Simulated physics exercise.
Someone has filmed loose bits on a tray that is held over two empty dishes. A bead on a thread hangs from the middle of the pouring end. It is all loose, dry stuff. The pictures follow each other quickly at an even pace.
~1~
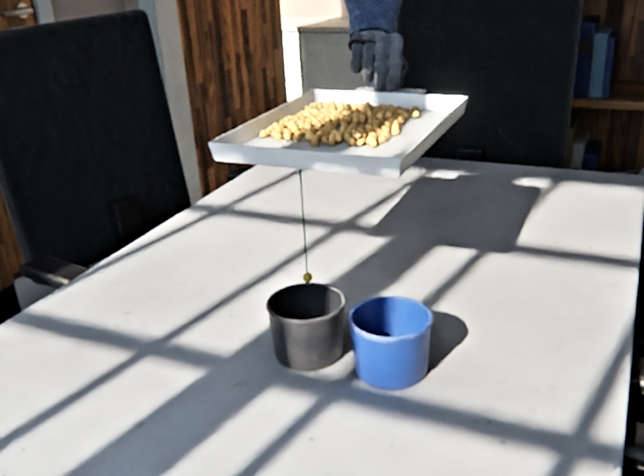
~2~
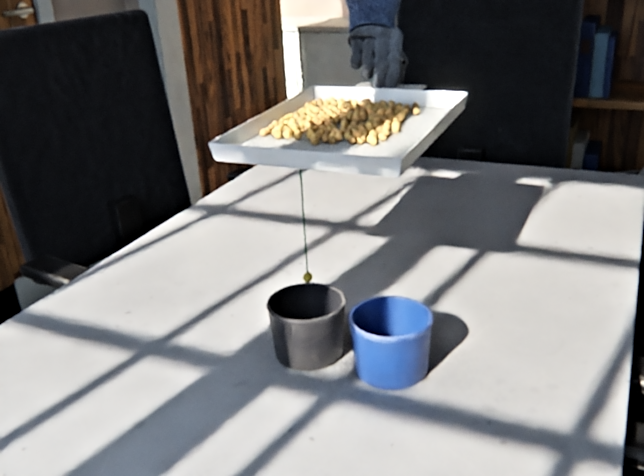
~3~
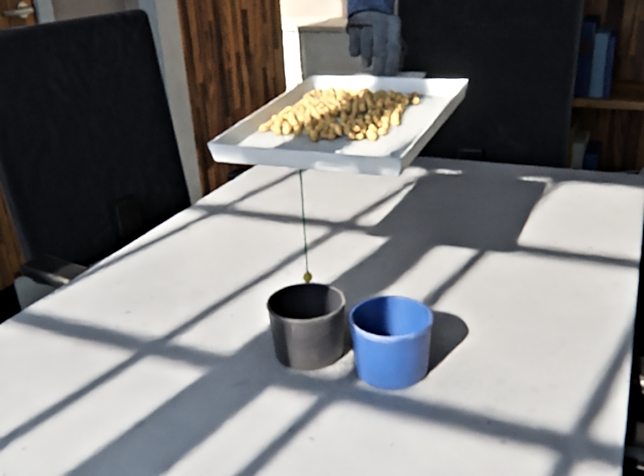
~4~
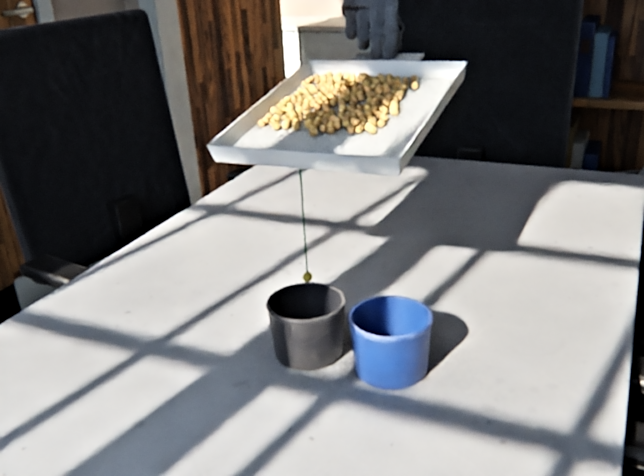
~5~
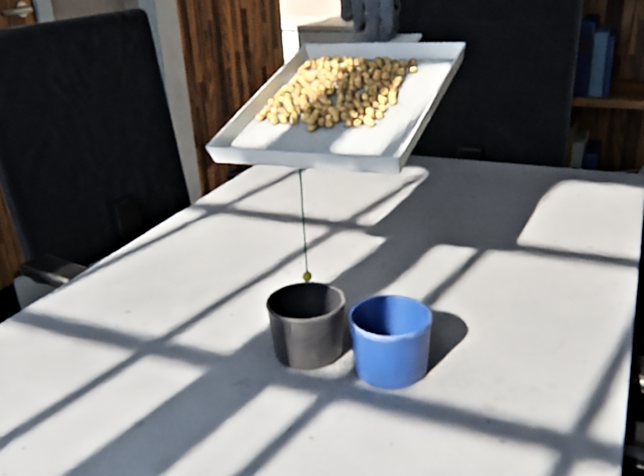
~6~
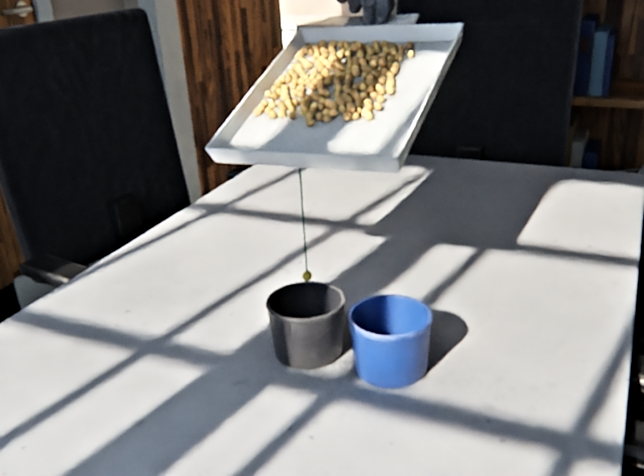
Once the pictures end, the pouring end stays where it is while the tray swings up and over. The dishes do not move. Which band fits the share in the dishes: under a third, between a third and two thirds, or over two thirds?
They take less than a third between them.
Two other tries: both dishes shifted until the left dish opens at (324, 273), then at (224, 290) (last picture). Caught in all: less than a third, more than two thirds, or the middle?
The first try: Under a third. The second: One to two thirds.
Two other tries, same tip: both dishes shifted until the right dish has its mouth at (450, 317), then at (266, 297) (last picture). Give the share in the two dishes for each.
Roughly 0 per cent, and 40 per cent.
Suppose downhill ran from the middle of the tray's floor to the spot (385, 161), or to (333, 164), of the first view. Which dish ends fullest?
In turn: The dish on the right; the dish on the right.
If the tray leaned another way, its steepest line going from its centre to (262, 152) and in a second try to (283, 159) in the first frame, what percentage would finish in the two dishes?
First some 0, then 10 per cent.
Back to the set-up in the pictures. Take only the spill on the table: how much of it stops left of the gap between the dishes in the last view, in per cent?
Some 90 per cent.
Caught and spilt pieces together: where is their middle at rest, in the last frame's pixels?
Near (240, 369).
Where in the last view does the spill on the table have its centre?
At about (223, 370).
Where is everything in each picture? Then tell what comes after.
Corners of the pouring end at (213, 142) and (398, 157), level; middle of the load at (344, 122), dried chickpeas; left dish at (291, 341); right dish at (377, 359); bead on its thread at (307, 277), in the first frame.
Corners of the pouring end at (214, 142) and (398, 157), level; middle of the load at (344, 120), in the second frame.
Corners of the pouring end at (213, 143) and (398, 157), tipped barely, level across its low end; middle of the load at (343, 112), in the third frame.
Corners of the pouring end at (212, 144) and (397, 156), tipped a little, level across its low end; middle of the load at (342, 102), in the fourth frame.
Corners of the pouring end at (211, 145) and (396, 156), tipped clearly, level across its low end; middle of the load at (340, 90), in the fifth frame.
Corners of the pouring end at (210, 146) and (395, 156), tipped clearly, level across its low end; middle of the load at (337, 79); left dish at (290, 339); right dish at (377, 357), in the sixth frame.
Soon, tray tipped steeply; nearly all on the tray; a small part in the air.
A while on, tray tipped past a quarter turn; most on the tray; about a quarter outside both; a small part in the air.
Towards the end, tray tipped past a quarter turn; a stray few in the right dish; a small part in the left dish; most outside both.
Finally, tray tipped past a quarter turn; a stray few in the right dish; a small part in the left dish; most outside both.
